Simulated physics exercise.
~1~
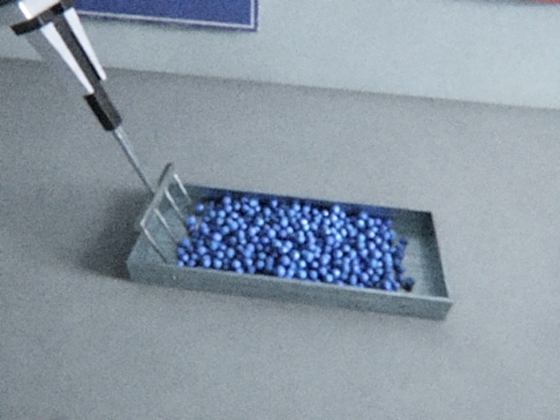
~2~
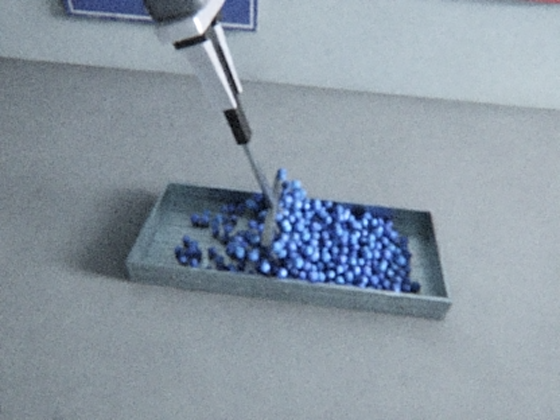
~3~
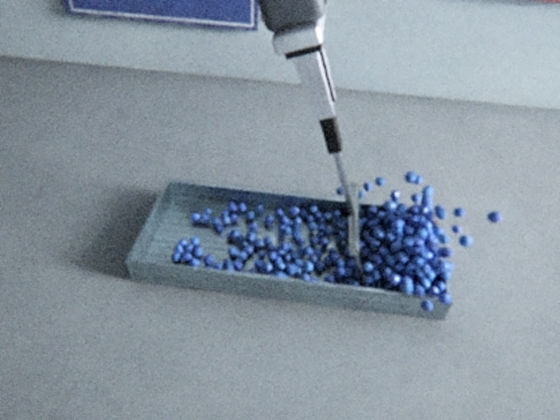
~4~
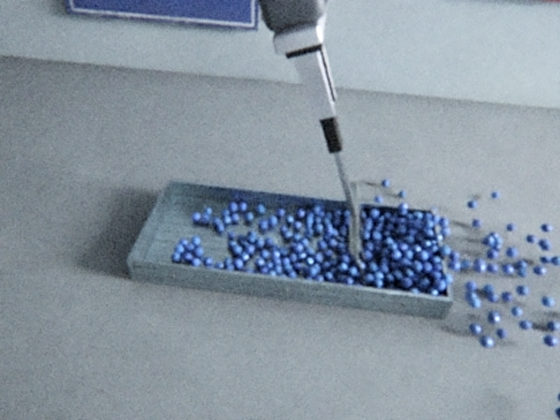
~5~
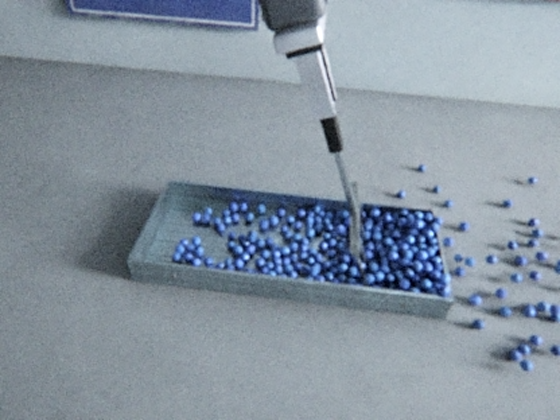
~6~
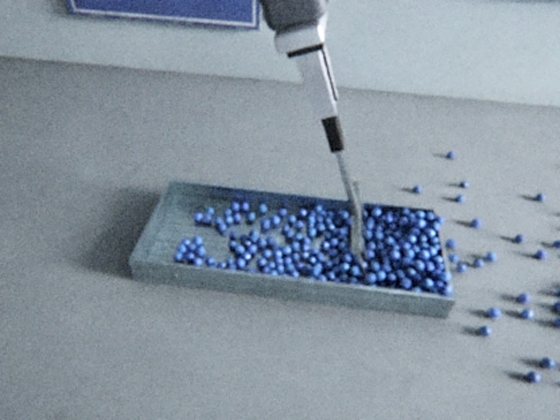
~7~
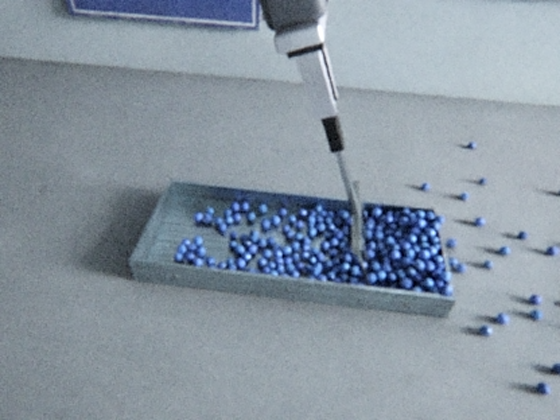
Robot arm dragging a rake rightward through blue plastic beads in a shallow tin, spilling some over the right end, then stopping.
